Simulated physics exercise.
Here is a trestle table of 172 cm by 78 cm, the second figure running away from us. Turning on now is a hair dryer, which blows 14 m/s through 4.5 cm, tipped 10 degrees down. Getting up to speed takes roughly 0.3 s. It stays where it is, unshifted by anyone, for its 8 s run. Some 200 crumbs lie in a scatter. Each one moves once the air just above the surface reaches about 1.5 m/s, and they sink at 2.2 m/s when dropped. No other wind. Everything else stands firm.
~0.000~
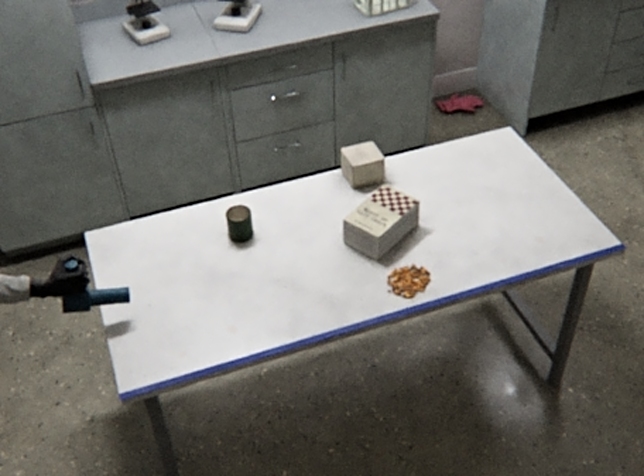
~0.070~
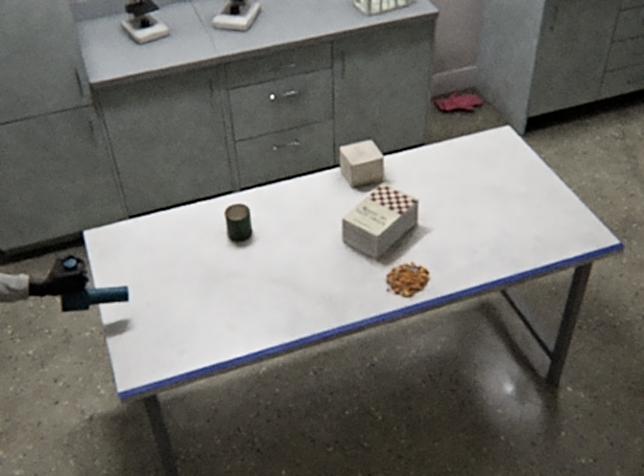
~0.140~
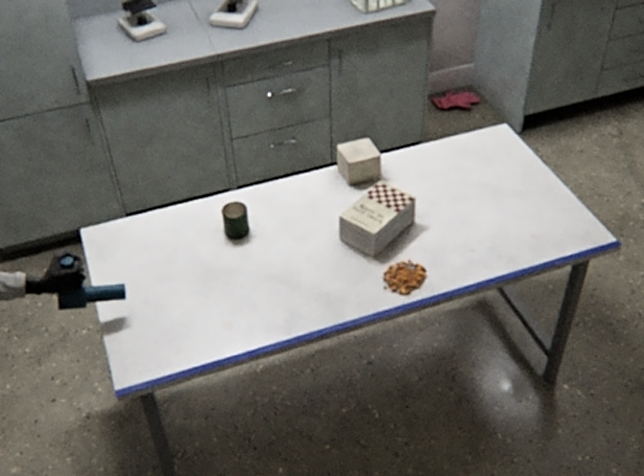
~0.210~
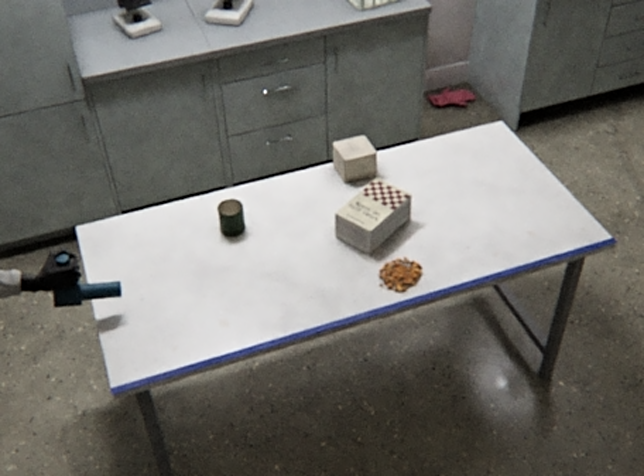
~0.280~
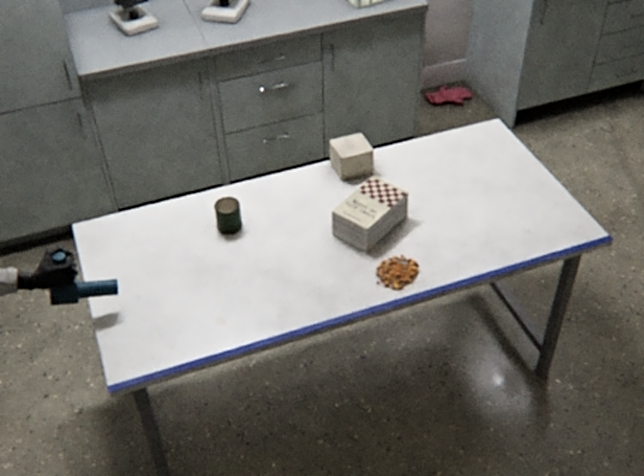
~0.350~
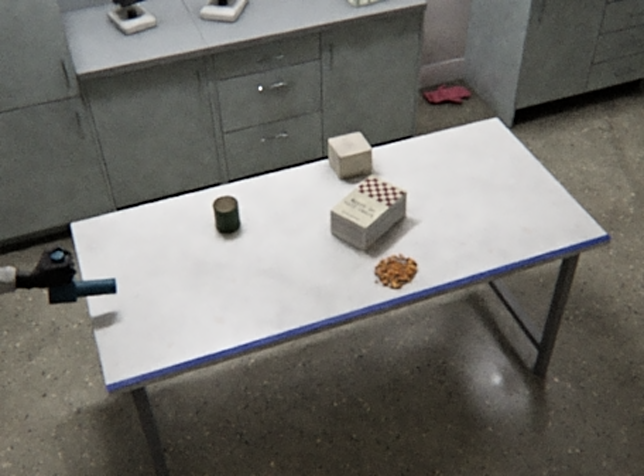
Camera drifting slightly over a white table where a gloved hand holds a dark blower at left, orange crumbs lying still.
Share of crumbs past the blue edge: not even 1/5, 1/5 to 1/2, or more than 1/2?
More than 1/2.
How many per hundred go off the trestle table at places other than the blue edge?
Estimated share: Around 20 %.
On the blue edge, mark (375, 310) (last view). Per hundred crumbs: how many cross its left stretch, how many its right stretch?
0 % left, 80 % right.
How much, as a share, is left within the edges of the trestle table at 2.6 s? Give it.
About 0 %.
After 1.6 s, 0 % are on the move or not yet settled, 80 % are over the blue edge.
After 2.6 s, 0 % are on the move or not yet settled, 80 % are over the blue edge.
After 4.4 s, 0 % are on the move or not yet settled, 80 % are over the blue edge.
After 8.0 s, at the end, 80 % are over the blue edge.
